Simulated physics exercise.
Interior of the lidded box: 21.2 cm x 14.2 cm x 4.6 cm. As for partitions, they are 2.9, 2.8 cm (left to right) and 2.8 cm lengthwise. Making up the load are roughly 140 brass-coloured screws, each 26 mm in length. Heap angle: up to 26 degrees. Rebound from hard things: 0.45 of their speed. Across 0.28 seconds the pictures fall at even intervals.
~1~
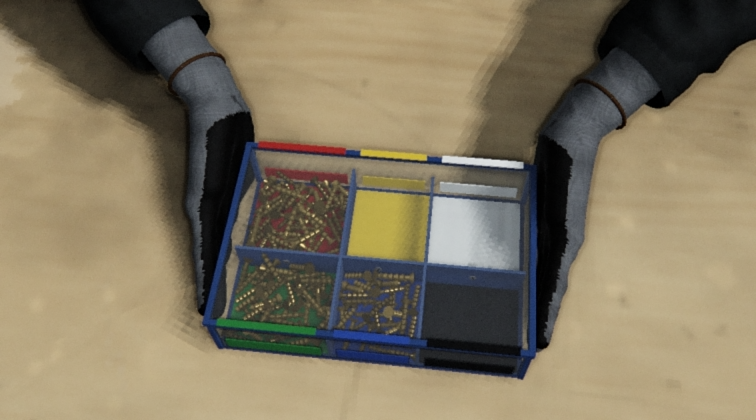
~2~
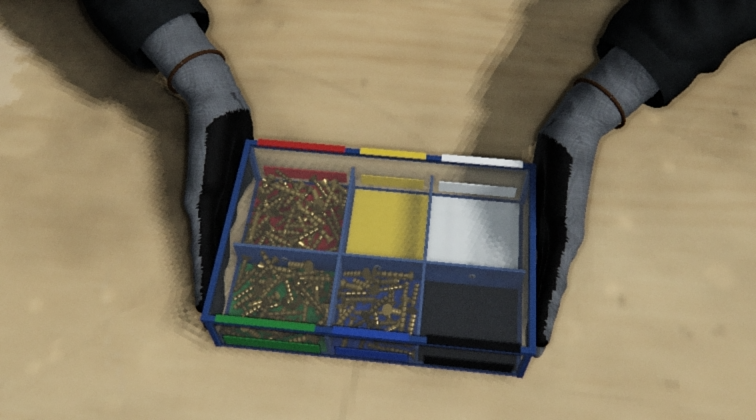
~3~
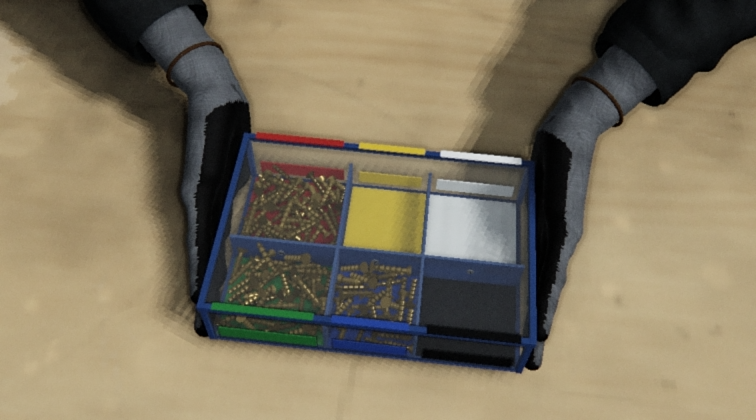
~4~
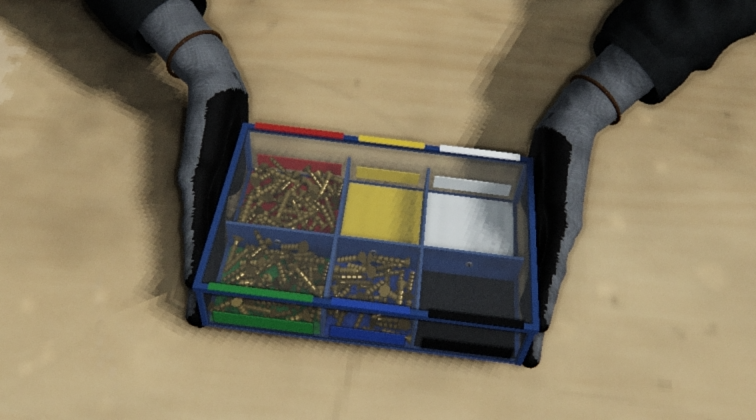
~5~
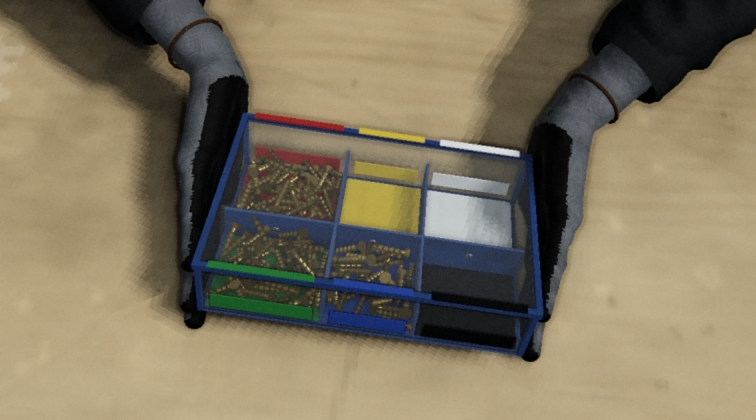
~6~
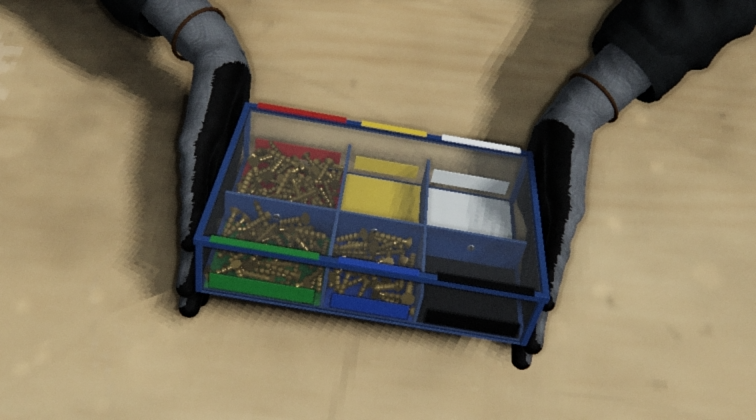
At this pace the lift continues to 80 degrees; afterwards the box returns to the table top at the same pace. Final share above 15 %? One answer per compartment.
Red: Above, blue: Above, green: Above, yellow: Below or equal, white: Below or equal, black: Below or equal.
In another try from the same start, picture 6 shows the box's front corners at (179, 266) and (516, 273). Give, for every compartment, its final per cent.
So it works out as red at 50 percent, blue at 20 percent, green at 30 percent, yellow at 5 percent, white at 0 percent and black at 0 percent.
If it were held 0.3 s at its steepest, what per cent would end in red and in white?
Red 40, white 5.
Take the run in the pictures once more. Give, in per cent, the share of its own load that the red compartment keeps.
Some 100 per cent.
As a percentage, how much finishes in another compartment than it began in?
About 15 per cent.
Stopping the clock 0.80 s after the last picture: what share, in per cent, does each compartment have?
You'd see red at 40, blue at 25, green at 30, yellow at 0, white at 0 and black at 0 per cent.
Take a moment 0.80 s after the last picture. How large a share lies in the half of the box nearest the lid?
Something like 30 percent of the pieces.
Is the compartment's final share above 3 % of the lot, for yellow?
Result for yellow: True.
Then, 0.80 s after the last picture, tilt 79 degrees; red 40 %, blue 25 %, green 30 %.
Then, 1.33 s after the last picture, tilt 34 degrees; red 45 %, blue 25 %, green 20 %, yellow 5 %.
Then, 1.92 s after the last picture, tilt 0 degrees; red 45 %, blue 25 %, green 20 %, yellow 5 %.
In the end, red 45 %, blue 25 %, green 20 %, yellow 5 %, white 0 %, black 0 %.
